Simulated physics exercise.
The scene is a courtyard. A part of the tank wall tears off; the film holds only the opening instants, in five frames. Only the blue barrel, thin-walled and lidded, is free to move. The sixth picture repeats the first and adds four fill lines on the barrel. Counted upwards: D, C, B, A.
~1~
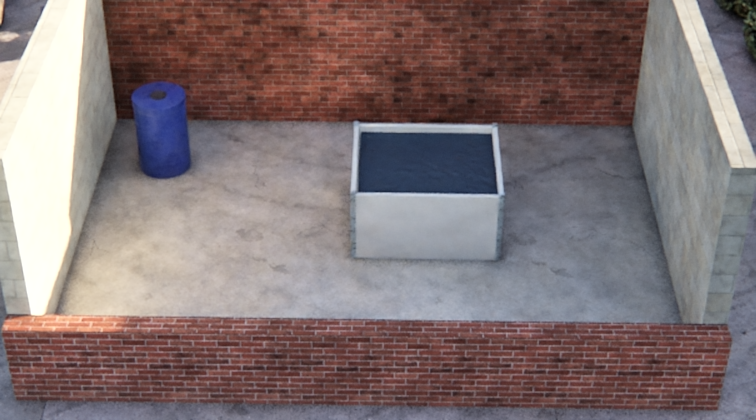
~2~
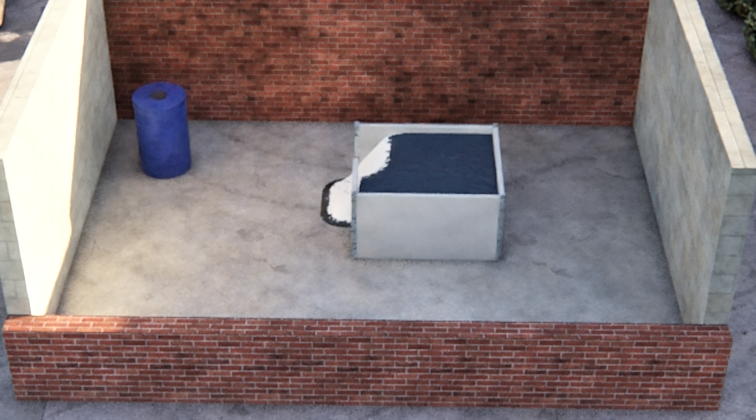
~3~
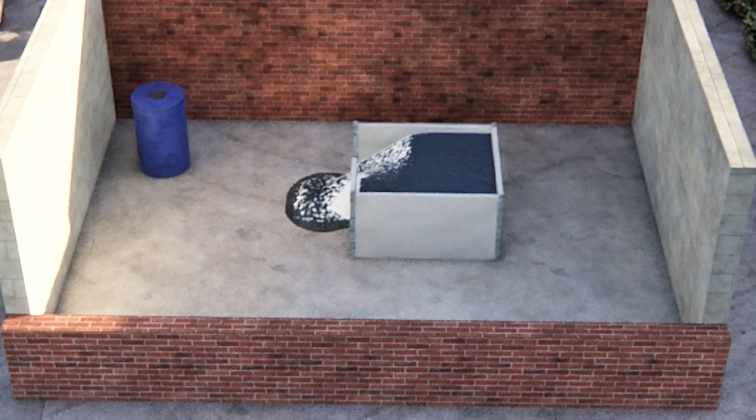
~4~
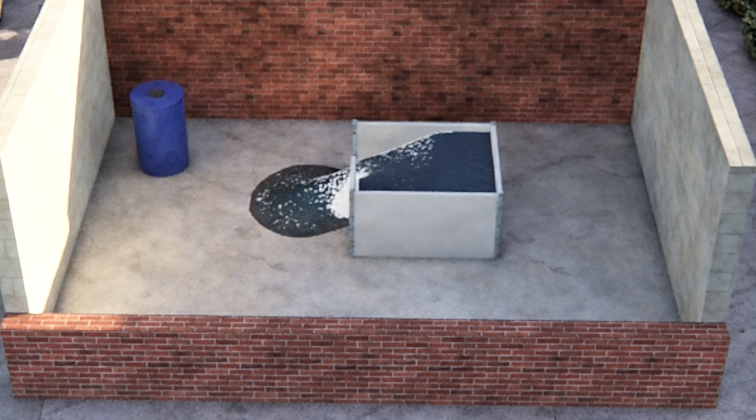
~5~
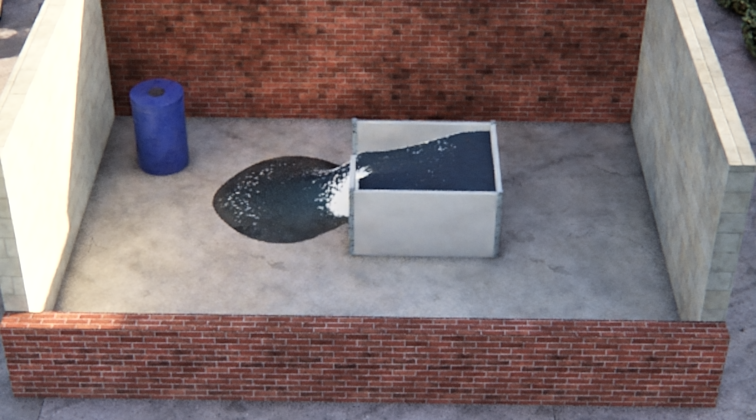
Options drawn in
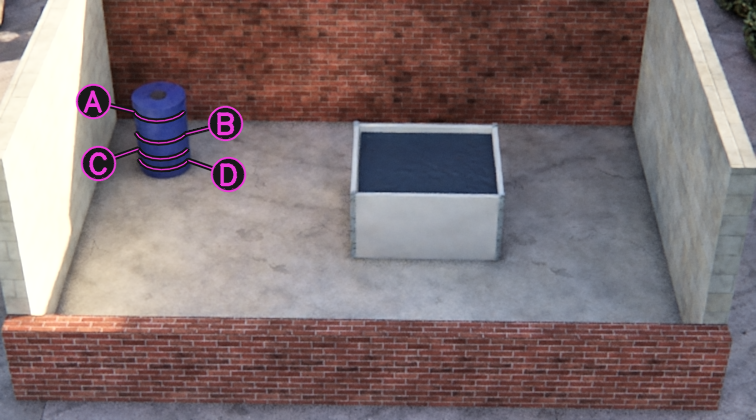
In a walled courtyard, dark water with white foam pours from the left side of a full, pale open tank and spreads leftward across the concrete ground, while a blue barrel stands almost still at the left.
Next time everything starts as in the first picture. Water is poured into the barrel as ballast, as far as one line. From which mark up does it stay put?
It is C.
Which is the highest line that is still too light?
Here it is line D.
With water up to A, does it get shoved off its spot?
No, that is safe.
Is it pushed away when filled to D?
Yes.
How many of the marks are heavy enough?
Three of the four.
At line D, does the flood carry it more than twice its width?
No.
On the marked copy, A at (156, 121); B at (158, 143); C at (160, 158); D at (161, 169); from the bottom up D, C, B, A.
With A, it does not move.
With B, it does not move.
With C, it does not move.
With D, it is pushed about its own width away.
